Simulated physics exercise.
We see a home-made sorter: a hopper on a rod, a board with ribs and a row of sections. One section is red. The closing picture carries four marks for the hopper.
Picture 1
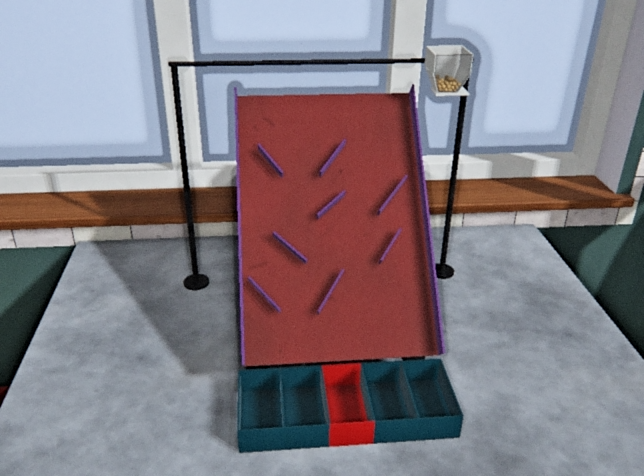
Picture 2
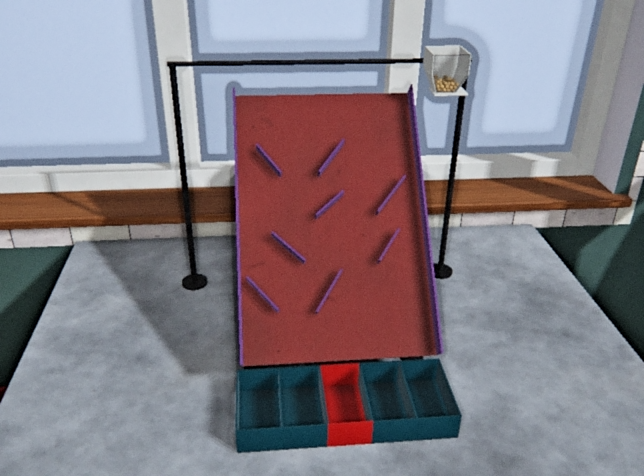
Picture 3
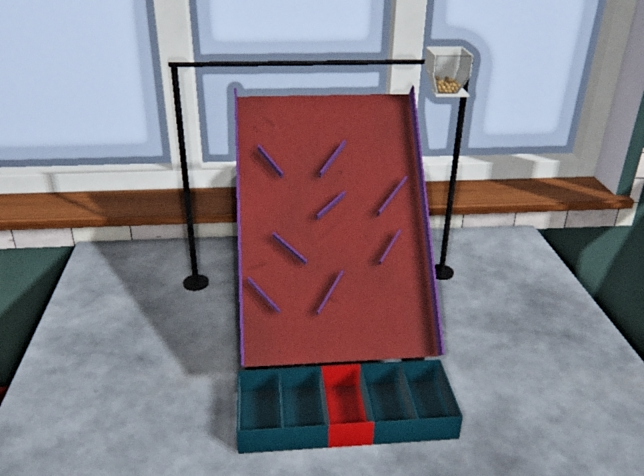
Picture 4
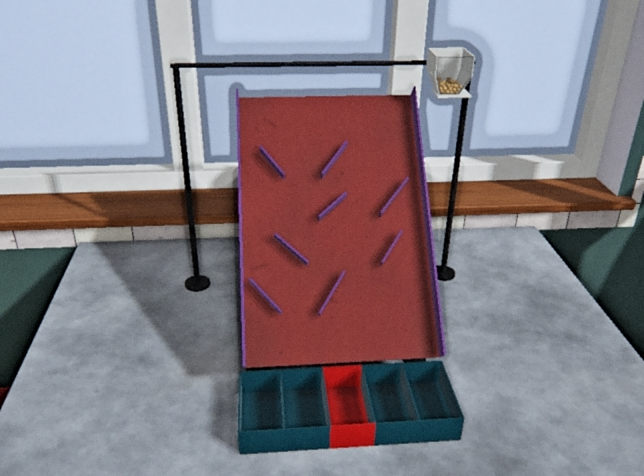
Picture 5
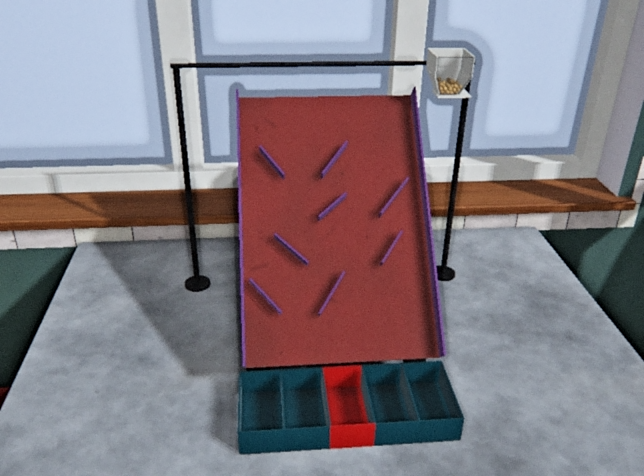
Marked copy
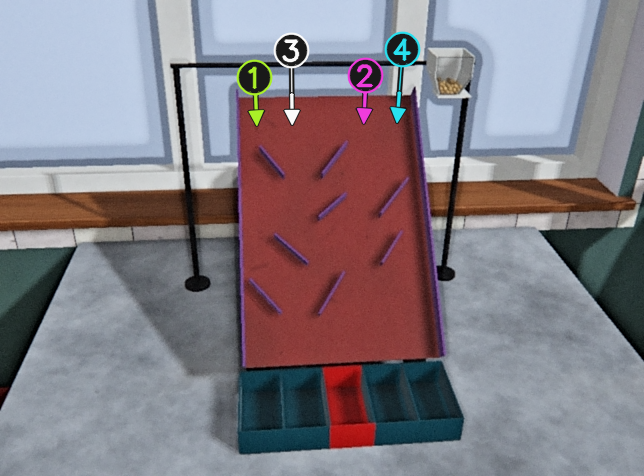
On a mottled grey tabletop before pale windows and a brown wooden sill, the view looks slightly down from the front. A sloping red board with purple edges and eight slanted purple ribs stands above a row of five sections, the middle one red and the others dark teal, while a clear hopper holding small tan pieces sits at upper right on a black rod frame. Nothing in the setup moves, and the camera only jitters very slightly.
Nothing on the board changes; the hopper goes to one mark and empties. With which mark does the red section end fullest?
Mark 2 does it best.
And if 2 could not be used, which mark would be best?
That would be 4.
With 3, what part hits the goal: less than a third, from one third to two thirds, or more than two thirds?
Less than a third.
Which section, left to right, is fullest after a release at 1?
The second from the left.
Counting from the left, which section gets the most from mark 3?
It is the second one.
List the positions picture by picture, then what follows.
In the first frame, hopper at (446, 83), dried chickpeas, door shut.
In the second frame, ribs (257, 144) to (281, 172), (319, 172) to (344, 139), (316, 215) to (344, 191).
In the third frame, ribs (379, 212) to (407, 176), (273, 233) to (306, 261), (381, 261) to (401, 230).
In the fourth frame, ribs (250, 278) to (281, 312), (320, 313) to (345, 271).
In the fifth frame, red section at (352, 435), number 3 of 5 from the left.
On the marked copy, mark 1 meets the board at (256, 120); mark 2 meets the board at (363, 118); mark 3 meets the board at (292, 119); mark 4 meets the board at (397, 117).
With 1, a small part in the red section, most in other sections.
With 2, about two thirds in the red section, about a quarter in other sections, a small part outside the box.
With 3, none in the red section, all in other sections.
With 4, about a third in the red section, about two thirds in other sections, a stray few outside the box.
